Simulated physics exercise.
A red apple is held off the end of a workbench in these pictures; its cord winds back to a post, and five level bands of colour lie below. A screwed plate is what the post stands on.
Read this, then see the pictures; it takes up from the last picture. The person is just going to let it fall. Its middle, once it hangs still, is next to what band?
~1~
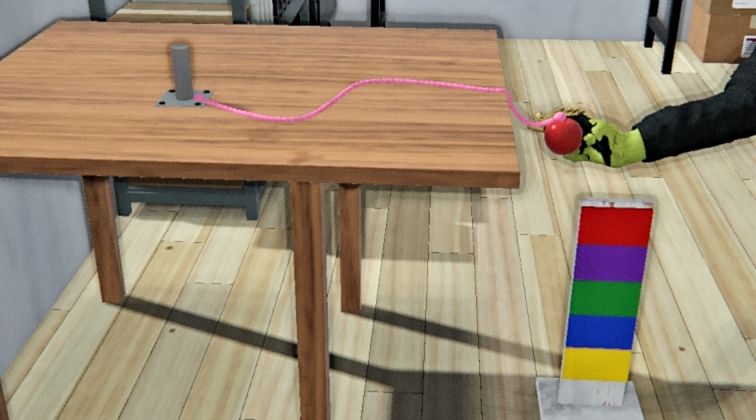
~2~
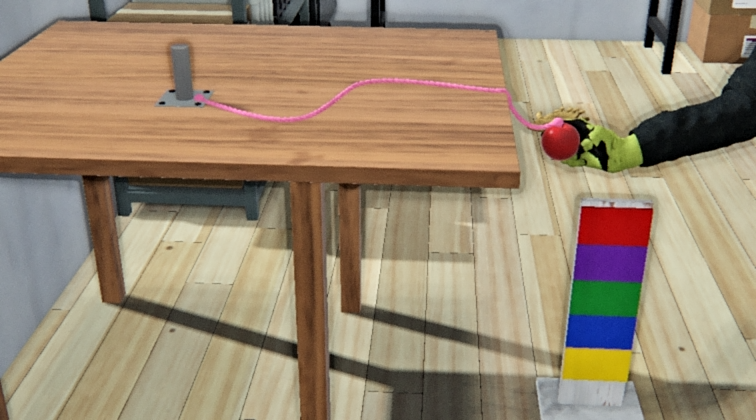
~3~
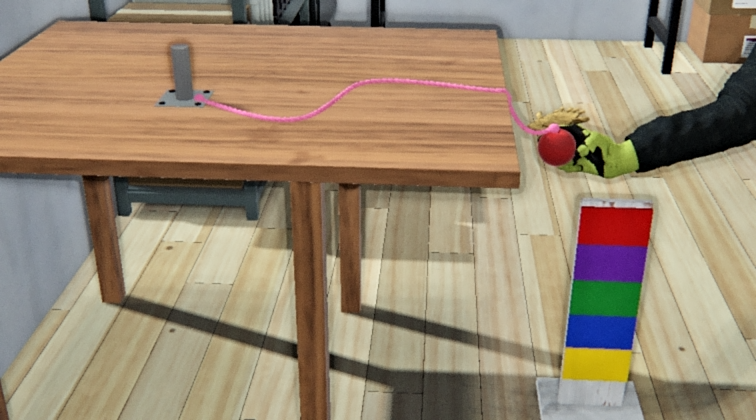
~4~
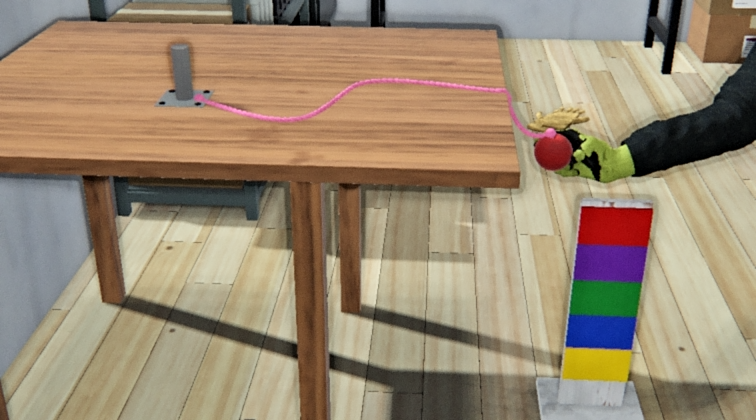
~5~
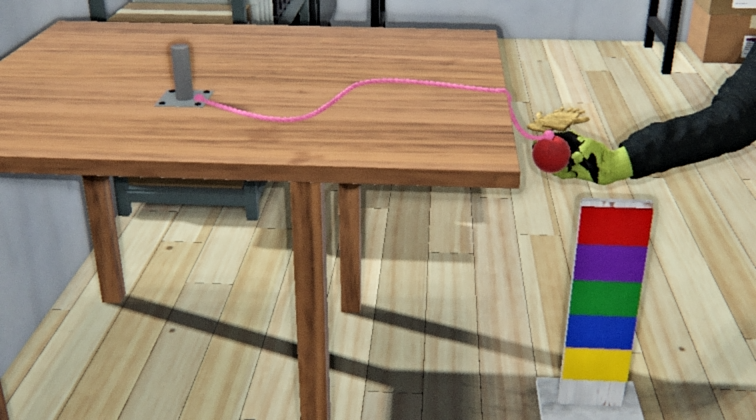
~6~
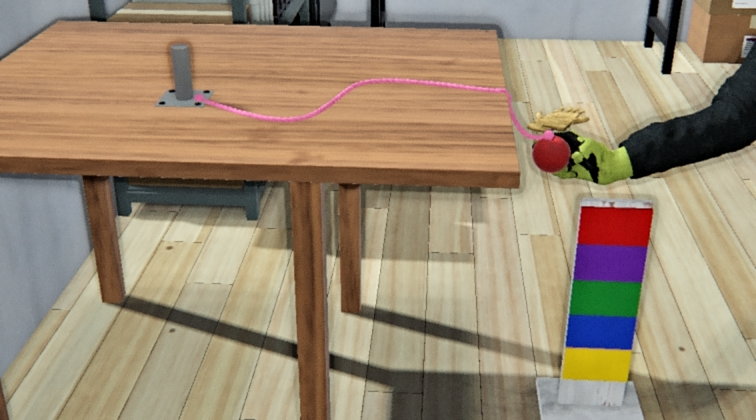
Next to the purple one.
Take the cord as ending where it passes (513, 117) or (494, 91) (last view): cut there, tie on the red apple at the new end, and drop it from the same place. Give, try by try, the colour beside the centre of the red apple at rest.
Per try - 1: Red; 2: No band.
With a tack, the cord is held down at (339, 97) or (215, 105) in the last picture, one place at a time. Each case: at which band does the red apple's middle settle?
First try red, second try purple.
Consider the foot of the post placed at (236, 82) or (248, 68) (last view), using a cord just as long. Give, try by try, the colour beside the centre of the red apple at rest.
Green; green.
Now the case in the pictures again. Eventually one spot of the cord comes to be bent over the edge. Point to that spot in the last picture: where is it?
Spot: Approx. (420, 83).
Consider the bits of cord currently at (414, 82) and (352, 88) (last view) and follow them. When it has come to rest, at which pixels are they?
(501, 103) and (426, 102), approximately.
Soon after, apple near (511, 243); level with red.
Then, apple near (495, 274); level with purple.
At rest, apple near (503, 273); level with purple. The purple one.
